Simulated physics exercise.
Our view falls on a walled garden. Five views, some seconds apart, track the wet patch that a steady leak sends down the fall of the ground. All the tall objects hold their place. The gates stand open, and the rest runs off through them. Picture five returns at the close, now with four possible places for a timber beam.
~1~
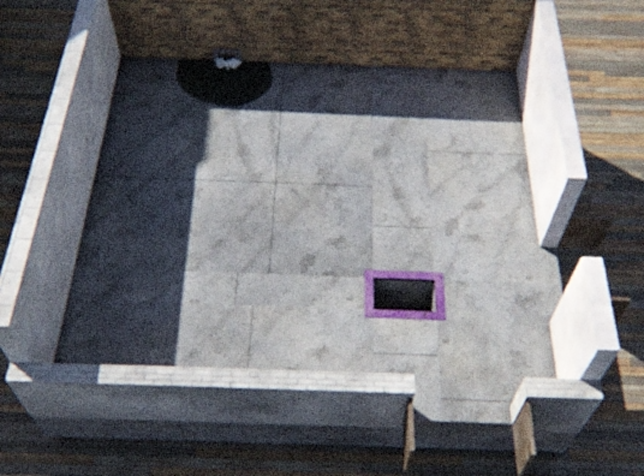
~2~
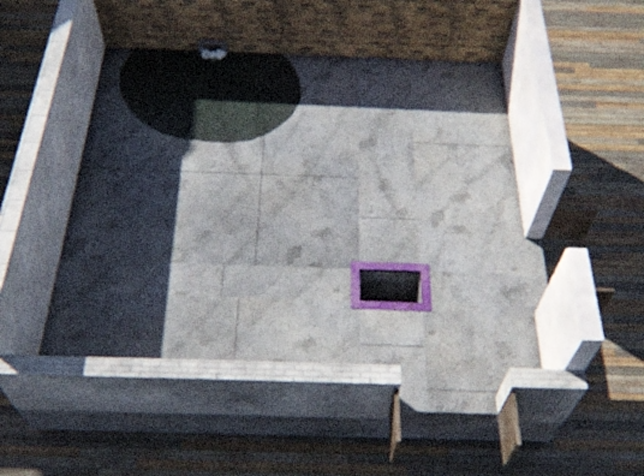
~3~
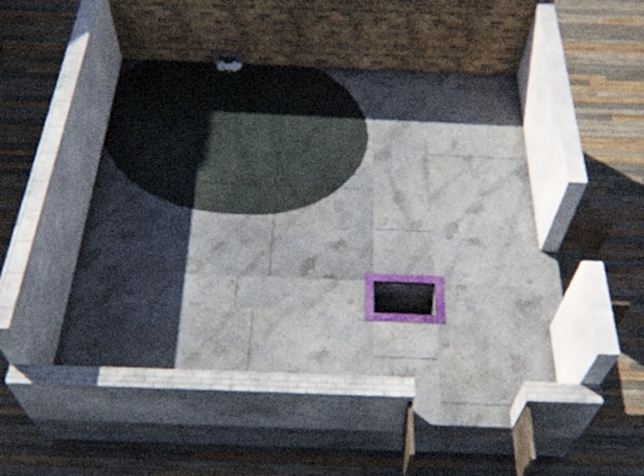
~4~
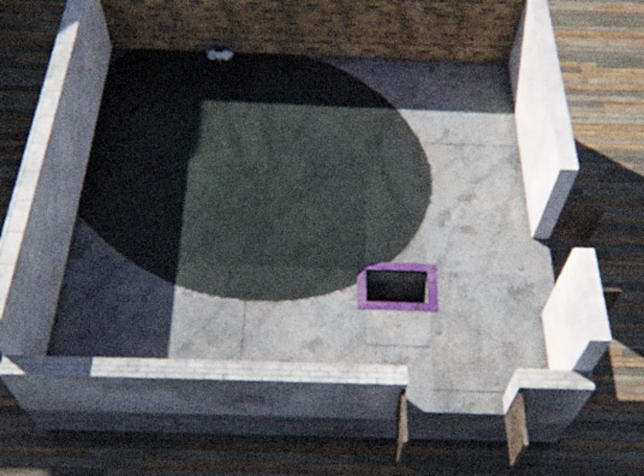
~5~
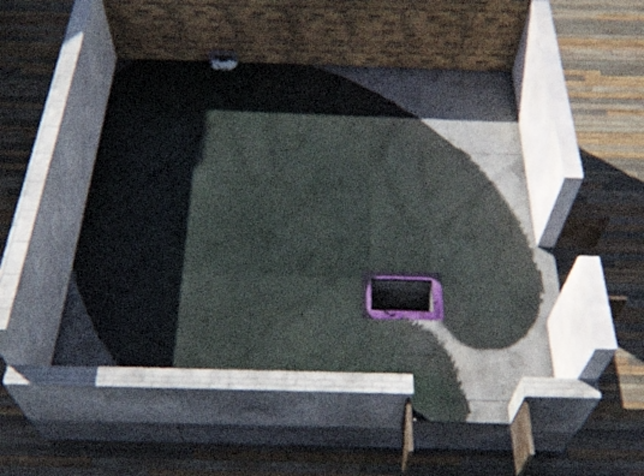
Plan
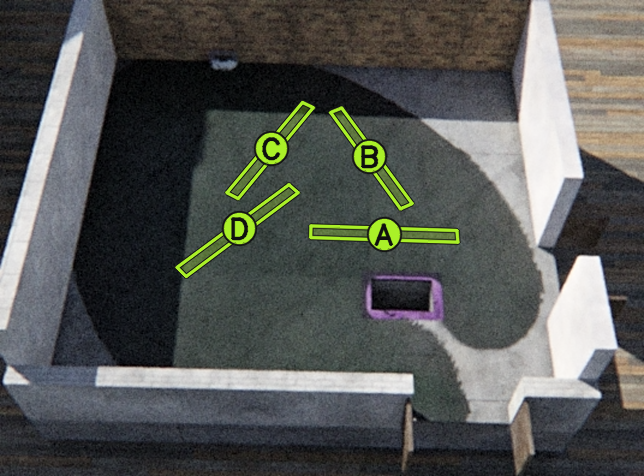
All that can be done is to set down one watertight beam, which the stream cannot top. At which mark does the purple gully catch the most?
Go for B.
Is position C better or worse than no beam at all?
Position C is worse.
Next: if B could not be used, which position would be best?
The answer is D.
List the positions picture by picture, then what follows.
Outfall at (228, 56); purple gully at (404, 295); open gate at (545, 284); open gate at (459, 404); water covers 3 % of the ground and shows as far out as (186, 89); purple gully still dry.
Water covers 11 % of the ground and shows as far out as (183, 136); purple gully still dry.
Water covers 26 % of the ground and shows as far out as (327, 191); purple gully still dry.
Water covers 48 % of the ground and shows as far out as (390, 259); purple gully still dry.
Water covers 73 % of the ground and shows as far out as (523, 301); purple gully taking water.
On the marked copy, A from (310, 231) to (457, 236); B from (336, 110) to (406, 206); C from (232, 195) to (307, 105); D from (181, 271) to (293, 188).
If A is chosen, about 9 % of the stream runs into the purple gully, about 91 % out by the gates.
If B is chosen, about 26 % of the stream runs into the purple gully, about 74 % out by the gates.
If C is chosen, about 9 % of the stream runs into the purple gully, about 91 % out by the gates.
If D is chosen, about 17 % of the stream runs into the purple gully, about 83 % out by the gates.
